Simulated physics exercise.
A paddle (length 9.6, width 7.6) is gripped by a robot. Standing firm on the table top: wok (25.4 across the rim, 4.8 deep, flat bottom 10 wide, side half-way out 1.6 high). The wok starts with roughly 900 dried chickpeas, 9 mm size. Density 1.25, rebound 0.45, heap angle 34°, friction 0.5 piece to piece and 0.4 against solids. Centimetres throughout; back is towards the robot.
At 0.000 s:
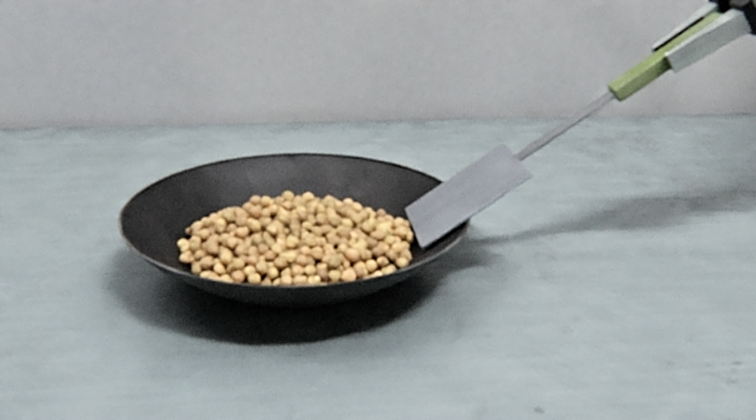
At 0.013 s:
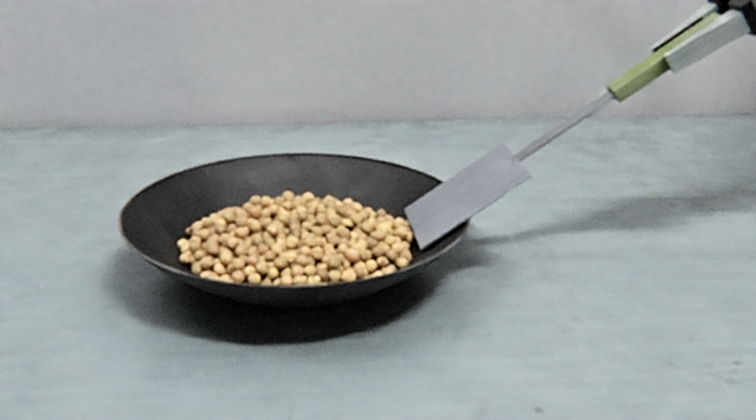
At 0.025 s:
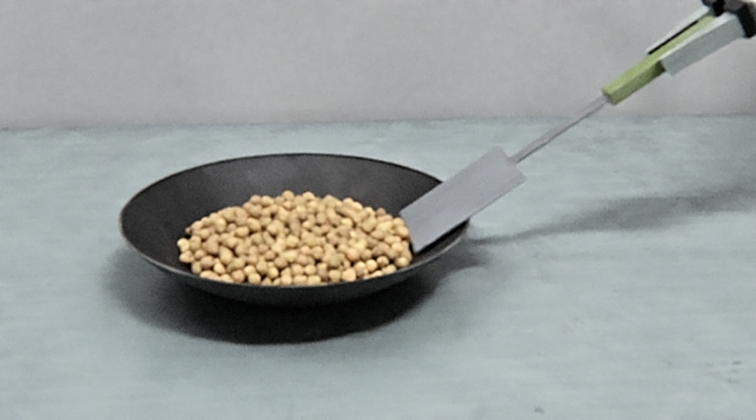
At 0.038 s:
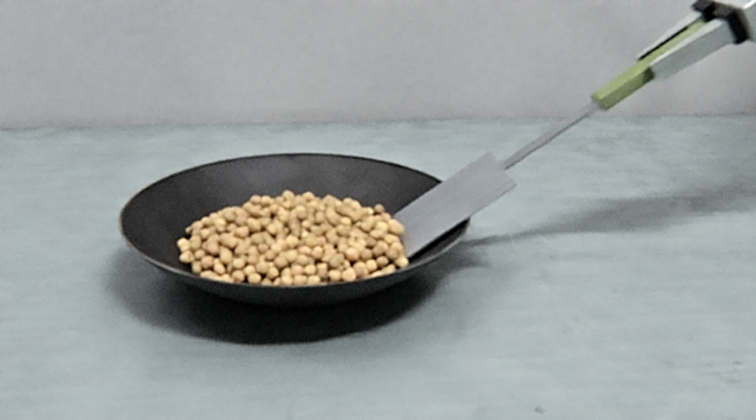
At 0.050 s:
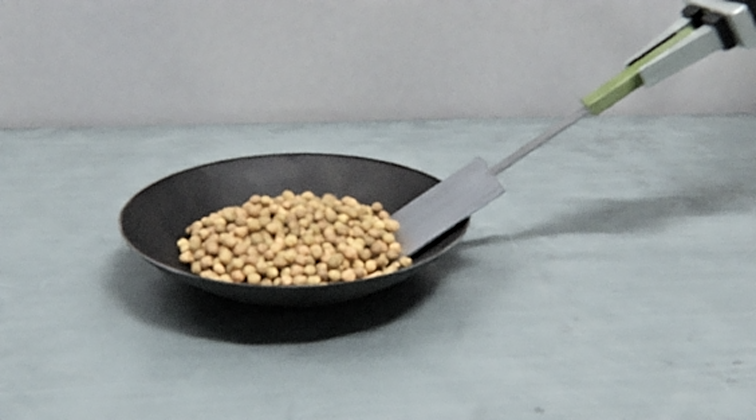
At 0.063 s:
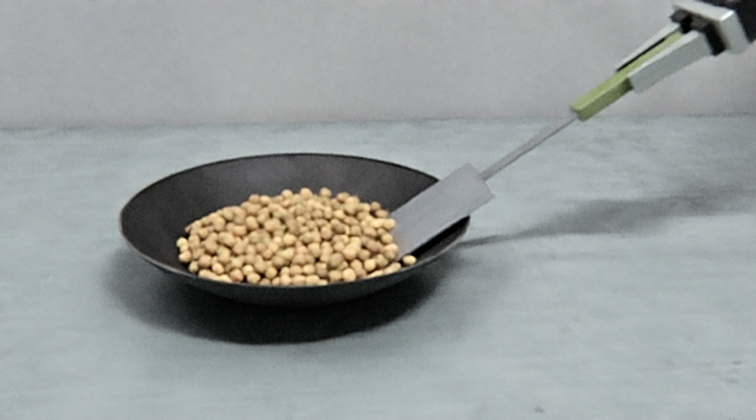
The video shows a robot gripper holding a flat grey paddle at the right side of a dark wok of dried chickpeas, then sliding it slightly down and left into the heap, nudging a few chickpeas while the wok stays still.
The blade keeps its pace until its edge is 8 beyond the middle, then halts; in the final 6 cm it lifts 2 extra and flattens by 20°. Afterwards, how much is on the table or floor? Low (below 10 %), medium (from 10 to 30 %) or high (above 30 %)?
Share on the table or floor: Medium (from 10 to 30 %).
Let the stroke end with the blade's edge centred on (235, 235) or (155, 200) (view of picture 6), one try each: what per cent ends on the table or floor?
About 0 and 40 per cent.
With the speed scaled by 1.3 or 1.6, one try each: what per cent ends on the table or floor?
About 20 and 35 per cent.
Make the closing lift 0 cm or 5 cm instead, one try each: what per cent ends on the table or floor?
Some 15 and 15 per cent.
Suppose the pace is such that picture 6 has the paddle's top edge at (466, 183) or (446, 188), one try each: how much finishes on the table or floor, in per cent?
Some 25 and 35 per cent.
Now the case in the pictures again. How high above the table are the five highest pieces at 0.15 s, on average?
About 4 cm.
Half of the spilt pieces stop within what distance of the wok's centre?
Some 18 cm.
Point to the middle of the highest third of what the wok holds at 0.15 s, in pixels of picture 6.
At about (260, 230).
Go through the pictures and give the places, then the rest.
The first picture shows paddle top edge at (518, 158), sloping 35°; upper third of the load around (296, 234), from x 185 to 410, top at y 195; 900 in the wok.
The second picture shows paddle top edge at (517, 159), sloping 35°; upper third of the load around (296, 234), from x 185 to 410, top at y 195.
The third picture shows paddle top edge at (512, 162), sloping 35°; upper third of the load around (296, 234), from x 185 to 410, top at y 195.
The fourth picture shows paddle top edge at (503, 167), sloping 35°; upper third of the load around (297, 234), from x 185 to 405, top at y 195.
The fifth picture shows paddle top edge at (492, 173), sloping 35°; upper third of the load around (301, 233), from x 185 to 405, top at y 195.
The sixth picture shows paddle top edge at (482, 178), sloping 35°; upper third of the load around (299, 232), from x 180 to 410, top at y 195; 900 in the wok.
By 0.15 s, sloping 35°, highest piece 4 above the table; 900 in the wok.
By 0.23 s, sloping 28°, highest piece 6 above the table; 900 in the wok.
By 0.47 s, sloping 15°, highest piece 7 above the table; 773 in the wok, 111 on the table or floor, 16 on the blade or in flight.
By 1.52 s, sloping 15°, highest piece 6 above the table; 769 in the wok, 131 on the table or floor.
Final count, 769 in the wok, 131 on the table or floor. That is 15 % on the table or floor.
